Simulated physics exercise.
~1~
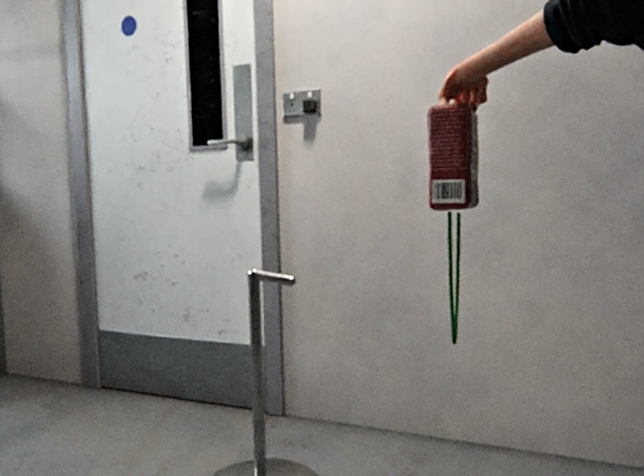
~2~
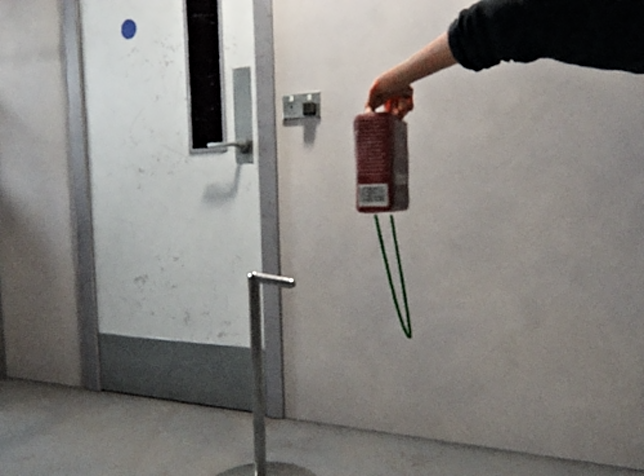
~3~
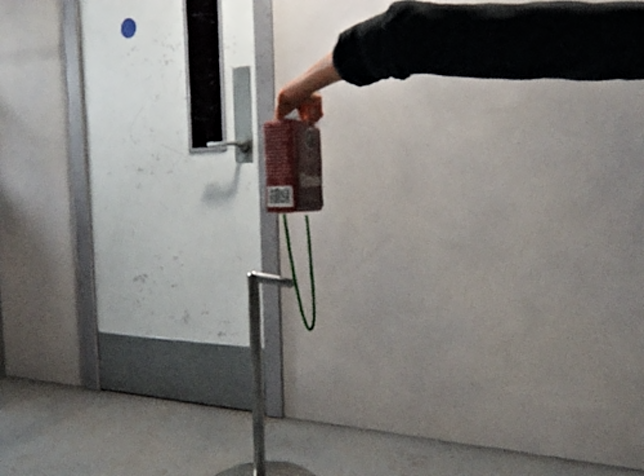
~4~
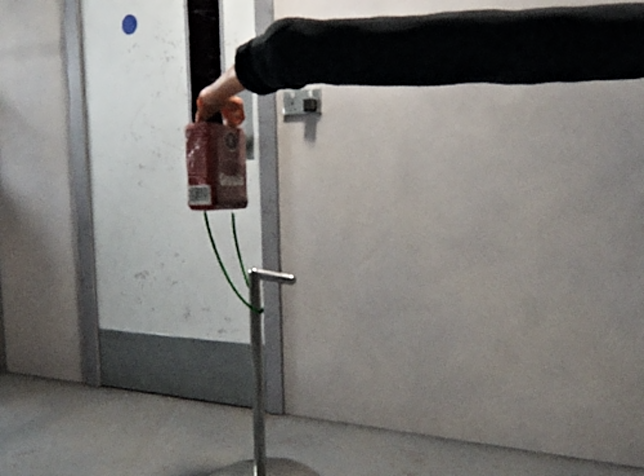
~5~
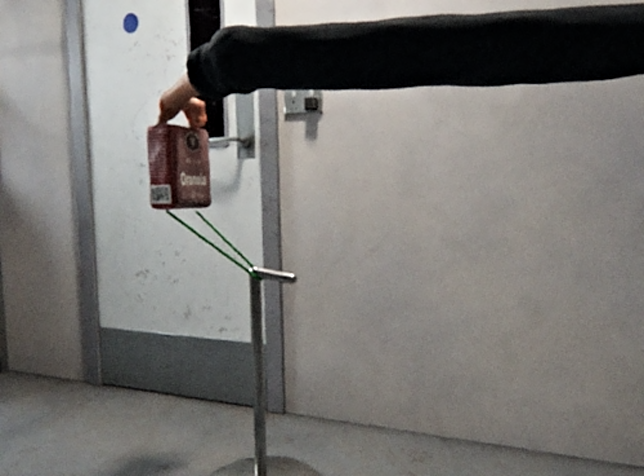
In this clip, a hand carries a small red sack leftward past a metal post in front of a door, its green cord loop hanging below. The loop catches on the post's hook and pulls tight, and the hand stops with the sack beyond the post.
